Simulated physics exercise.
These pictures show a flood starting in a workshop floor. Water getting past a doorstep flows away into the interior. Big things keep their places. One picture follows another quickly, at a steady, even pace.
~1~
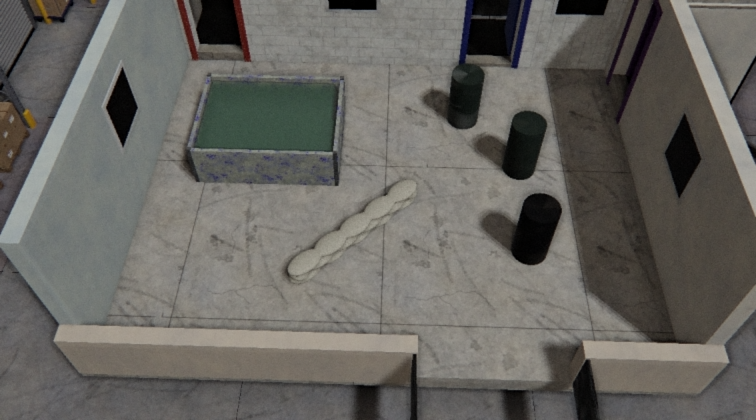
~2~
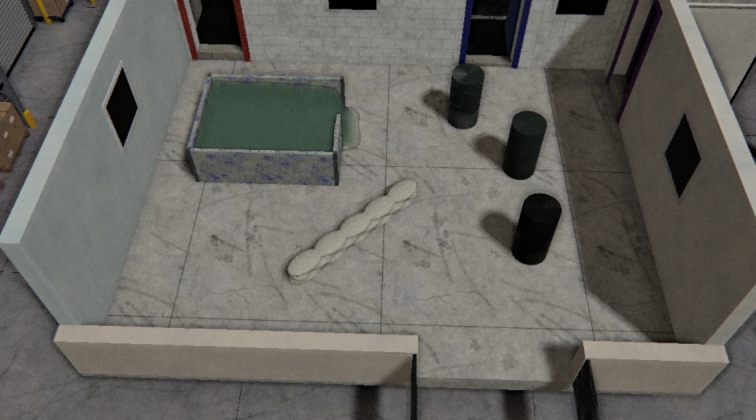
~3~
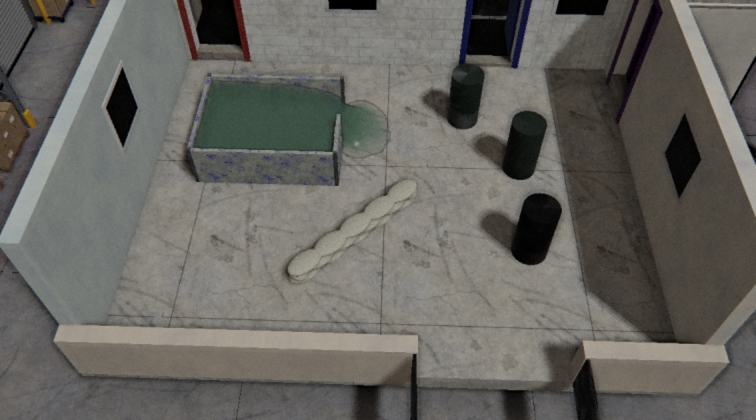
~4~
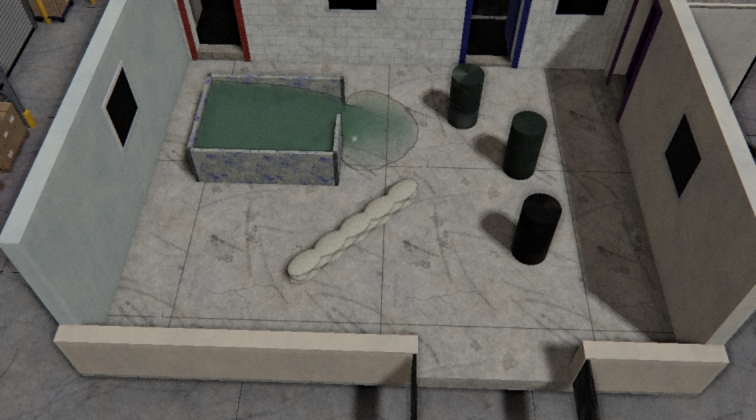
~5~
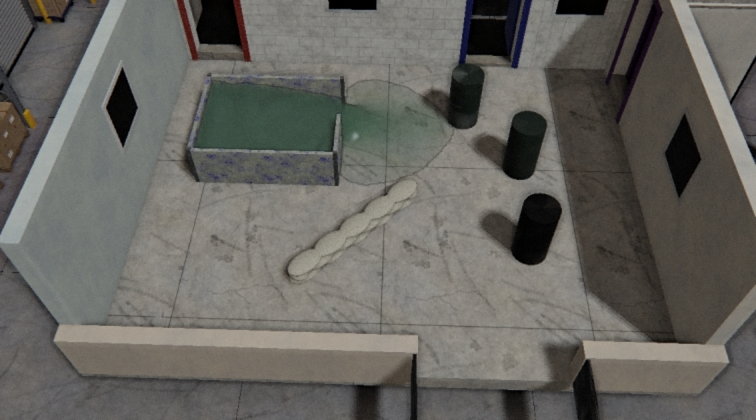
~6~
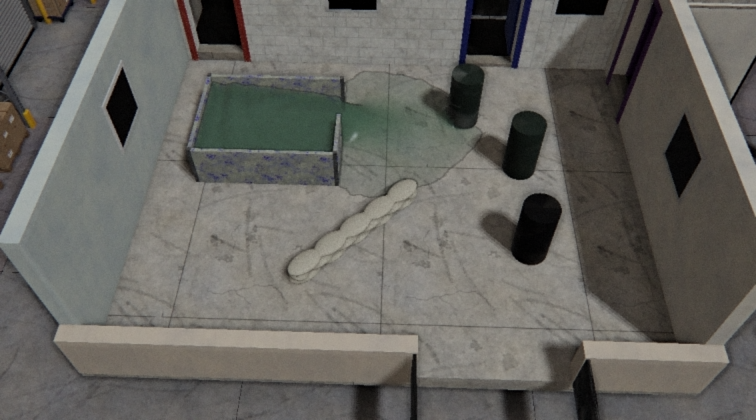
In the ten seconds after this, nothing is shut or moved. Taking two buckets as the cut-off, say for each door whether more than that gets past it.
Door by door: The purple door does not exceed it; the blue door exceeds it; the red door does not exceed it.
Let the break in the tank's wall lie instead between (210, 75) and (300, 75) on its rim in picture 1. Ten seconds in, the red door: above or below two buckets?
Result: Red door goes past the limit.
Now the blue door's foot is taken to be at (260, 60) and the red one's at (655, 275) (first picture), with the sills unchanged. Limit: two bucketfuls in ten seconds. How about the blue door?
The blue door stays inside the limit, I'd say.
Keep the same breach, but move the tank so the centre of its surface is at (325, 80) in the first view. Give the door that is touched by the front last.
That would be the red-painted one, I say.
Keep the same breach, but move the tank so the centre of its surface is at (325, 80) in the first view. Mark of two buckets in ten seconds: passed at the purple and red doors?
Well, first purple tops the limit, and then red doesn't reach it.
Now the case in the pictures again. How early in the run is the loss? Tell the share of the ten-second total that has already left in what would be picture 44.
Share gone: About 45 %.
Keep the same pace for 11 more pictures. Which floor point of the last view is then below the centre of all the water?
The balance point is around (353, 137).
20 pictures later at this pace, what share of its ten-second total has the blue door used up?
Result: 75 % of the ten-second total.
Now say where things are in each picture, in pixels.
The water tank at (269, 116) is whole and still, in the first picture.
The front is at (352, 111), out from the gap at (340, 119), in the second picture.
Water pours out at (340, 120) and has run to (384, 141), in the third picture.
The front is at (415, 131), out from the gap at (340, 120), in the fourth picture.
The front is at (448, 125), out from the gap at (340, 120), in the fifth picture.
Water pours out at (340, 120) and has run to (476, 136), in the sixth picture.
A moment on, water covers 20 % of the floor; the purple door not reached, the blue door wet at the sill, nothing in, the red door not reached.
Next, water covers 30 % of the floor; the purple door not reached, the blue door over two buckets in, the red door not reached.
Then, water covers 40 % of the floor; the purple door wet at the sill, nothing in, the blue door over two buckets in, the red door not reached.
Later, water covers 55 % of the floor; the purple door wet at the sill, nothing in, the blue door far over two buckets in, the red door not reached.
In the end, water covers 75 % of the floor; the purple door wet at the sill, nothing in, the blue door far over two buckets in, the red door wet at the sill, nothing in.
